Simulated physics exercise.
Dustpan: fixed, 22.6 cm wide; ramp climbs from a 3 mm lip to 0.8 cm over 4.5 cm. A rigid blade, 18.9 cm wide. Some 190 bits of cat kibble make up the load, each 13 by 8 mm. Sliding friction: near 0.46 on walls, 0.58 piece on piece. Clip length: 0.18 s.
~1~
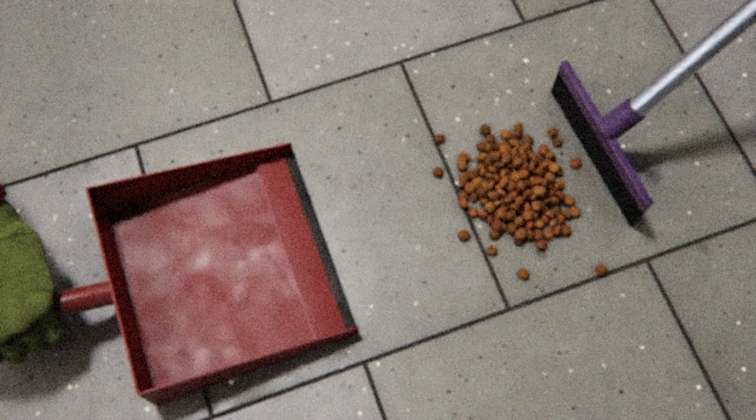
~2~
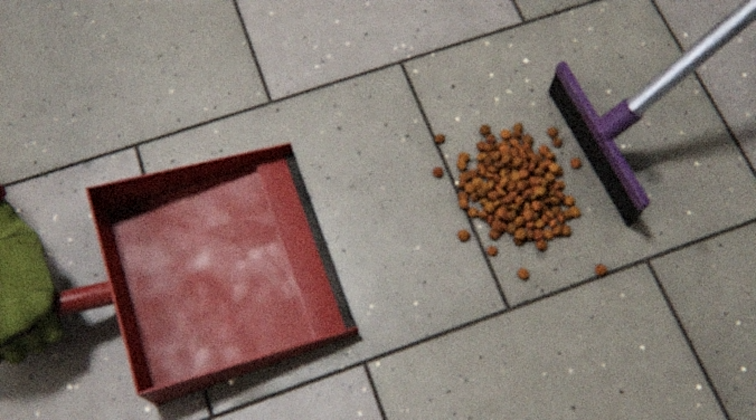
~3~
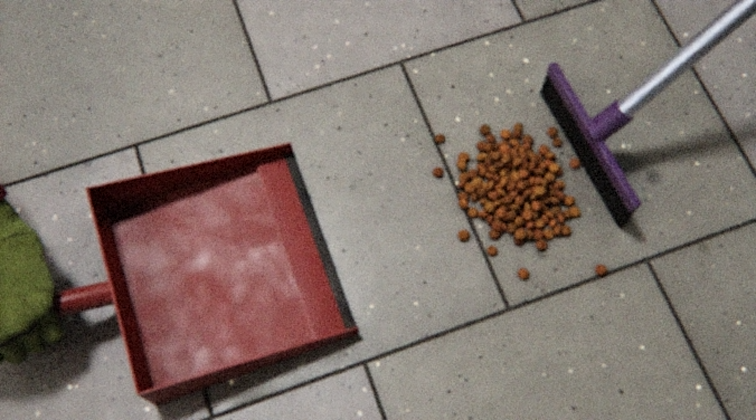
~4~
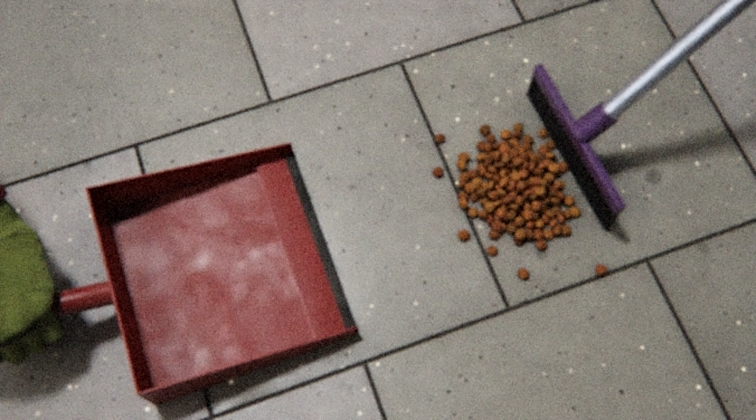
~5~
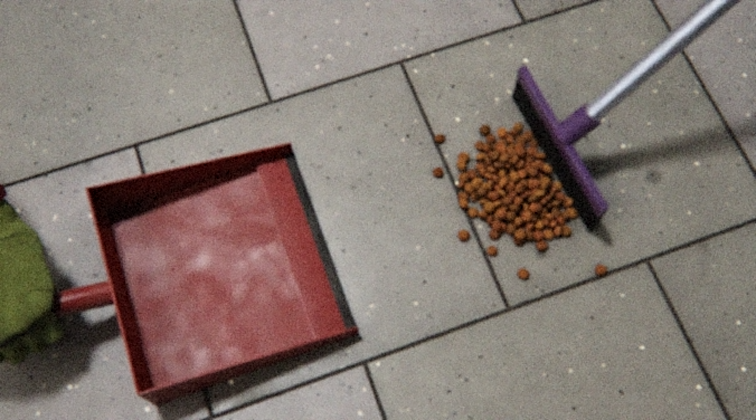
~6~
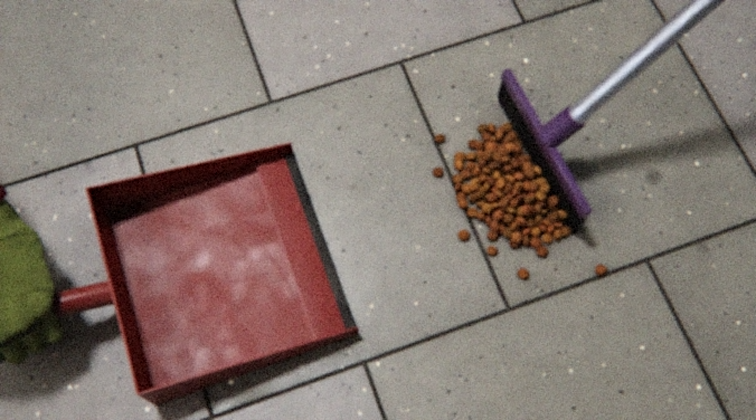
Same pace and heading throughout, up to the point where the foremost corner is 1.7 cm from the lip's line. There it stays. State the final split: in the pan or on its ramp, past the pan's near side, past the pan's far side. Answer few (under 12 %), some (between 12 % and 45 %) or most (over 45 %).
Pan: Some, near side: Few, far side: Few.
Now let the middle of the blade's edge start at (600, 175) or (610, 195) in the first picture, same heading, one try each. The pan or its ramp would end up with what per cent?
First try about 55 per cent, second about 55 per cent.
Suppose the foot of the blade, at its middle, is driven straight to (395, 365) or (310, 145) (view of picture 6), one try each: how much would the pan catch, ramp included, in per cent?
Some 15 in a hundred and 25 in a hundred.
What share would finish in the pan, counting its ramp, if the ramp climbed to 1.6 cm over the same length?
That change would give about 40 per cent.
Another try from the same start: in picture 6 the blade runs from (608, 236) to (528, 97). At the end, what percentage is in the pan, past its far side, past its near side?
The pan gets 30, the far side 0 and the near side 30.
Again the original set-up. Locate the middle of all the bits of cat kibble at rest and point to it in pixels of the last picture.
Near (325, 234).
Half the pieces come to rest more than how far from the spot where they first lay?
Median shift: Approx. 24 cm.
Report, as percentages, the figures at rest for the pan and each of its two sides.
Final shares - pan: 40%, near side: 5%, far side: 5%.
Then, 0.24 s after the last picture, middle of the blade 14 cm from the lip; 0 % over the lip, far side 0 %, near side 0 %.
Then, 0.40 s after the last picture, middle of the blade 6 cm from the lip; 0 % over the lip, far side 0 %, near side 5 %.
Then, 0.68 s after the last picture, middle of the blade 2 cm from the lip; 40 % over the lip, far side 5 %, near side 5 %.
In the end, pan 40 %, near side 5 %, far side 5 %, in front of the lip or behind the blade 55 %.
